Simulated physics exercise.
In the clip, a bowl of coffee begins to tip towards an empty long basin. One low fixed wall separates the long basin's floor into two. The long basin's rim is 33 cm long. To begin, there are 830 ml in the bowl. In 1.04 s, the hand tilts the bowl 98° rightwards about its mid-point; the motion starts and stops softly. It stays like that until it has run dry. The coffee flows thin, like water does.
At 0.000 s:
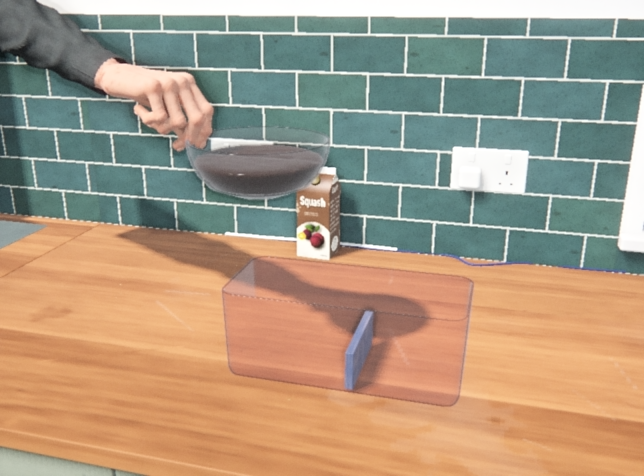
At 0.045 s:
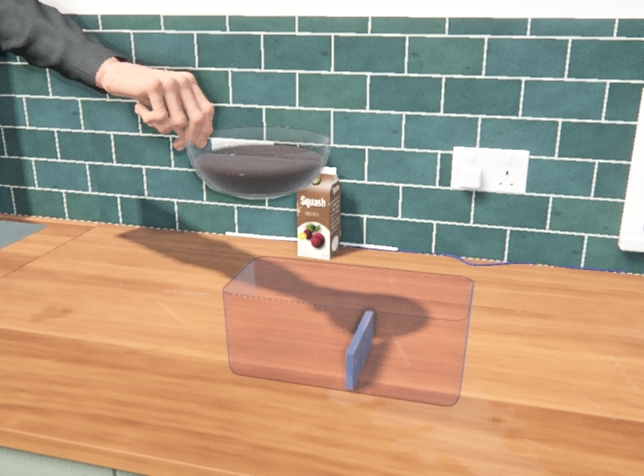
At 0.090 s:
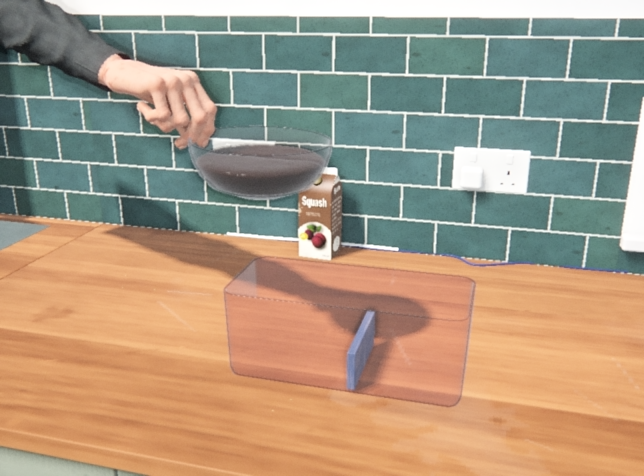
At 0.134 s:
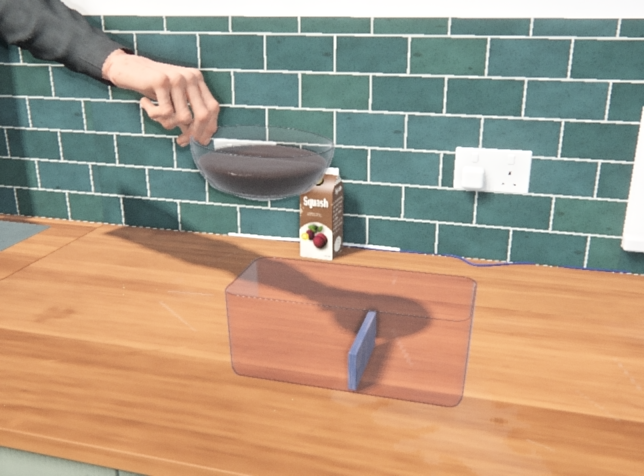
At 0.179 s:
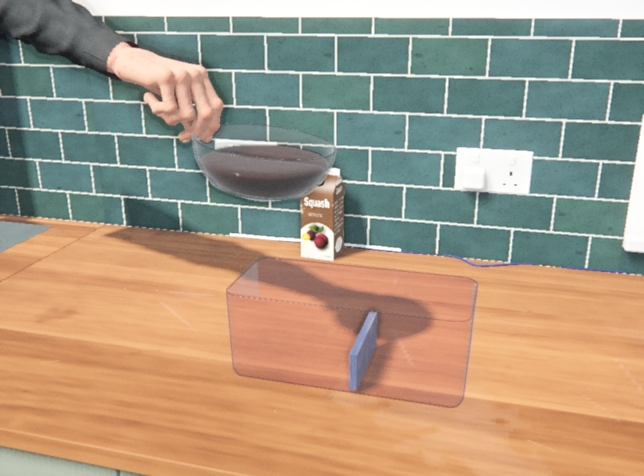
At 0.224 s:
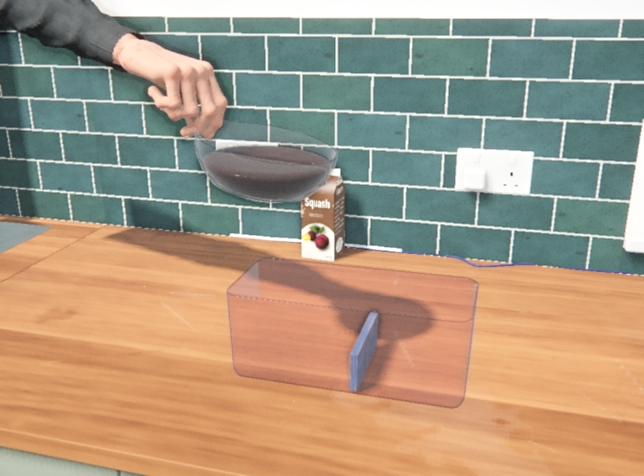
A hand in a dark grey sleeve reaches in from the upper left, holding a clear glass bowl of dark coffee above a wooden kitchen counter, seen from the front and slightly above. Below sits an empty, see-through reddish basin with a blue upright divider, before a brown-and-white squash carton and green wall tiles. The hand slowly tilts the bowl slightly rightwards, while all else stays still.
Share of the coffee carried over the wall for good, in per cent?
Near 54 per cent.
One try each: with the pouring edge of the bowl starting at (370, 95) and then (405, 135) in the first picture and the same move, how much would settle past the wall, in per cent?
Respectively 90 and 85 %.
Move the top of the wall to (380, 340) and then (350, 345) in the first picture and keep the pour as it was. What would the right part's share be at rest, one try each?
Respectively 25 and 65 %.
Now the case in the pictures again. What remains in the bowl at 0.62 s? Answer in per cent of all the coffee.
Roughly 44 percent.
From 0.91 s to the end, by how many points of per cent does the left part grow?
About 12 percent.
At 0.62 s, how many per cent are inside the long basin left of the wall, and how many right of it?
Around 2 percent on the left and 10 on the right.
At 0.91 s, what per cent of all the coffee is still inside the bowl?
Near 3 percent, more or less.
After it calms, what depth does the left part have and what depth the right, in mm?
Depths: Left near 16 mm, right near 24 mm.
After 0.62 s the tilt is 63° and 44 per cent is still to pour, 2 is left of the wall and 10 right of it.
After 0.91 s the tilt is 94° and 3 per cent is still to pour, 34 is left of the wall and 54 right of it.
After 1.21 s the tilt is 98° and 0 per cent is still to pour, 46 is left of the wall and 53 right of it.
After 1.54 s the tilt is 98° and 0 per cent is still to pour, 46 is left of the wall and 54 right of it.
In the end 46 per cent lies left of the wall, 54 right of it and 1 outside.
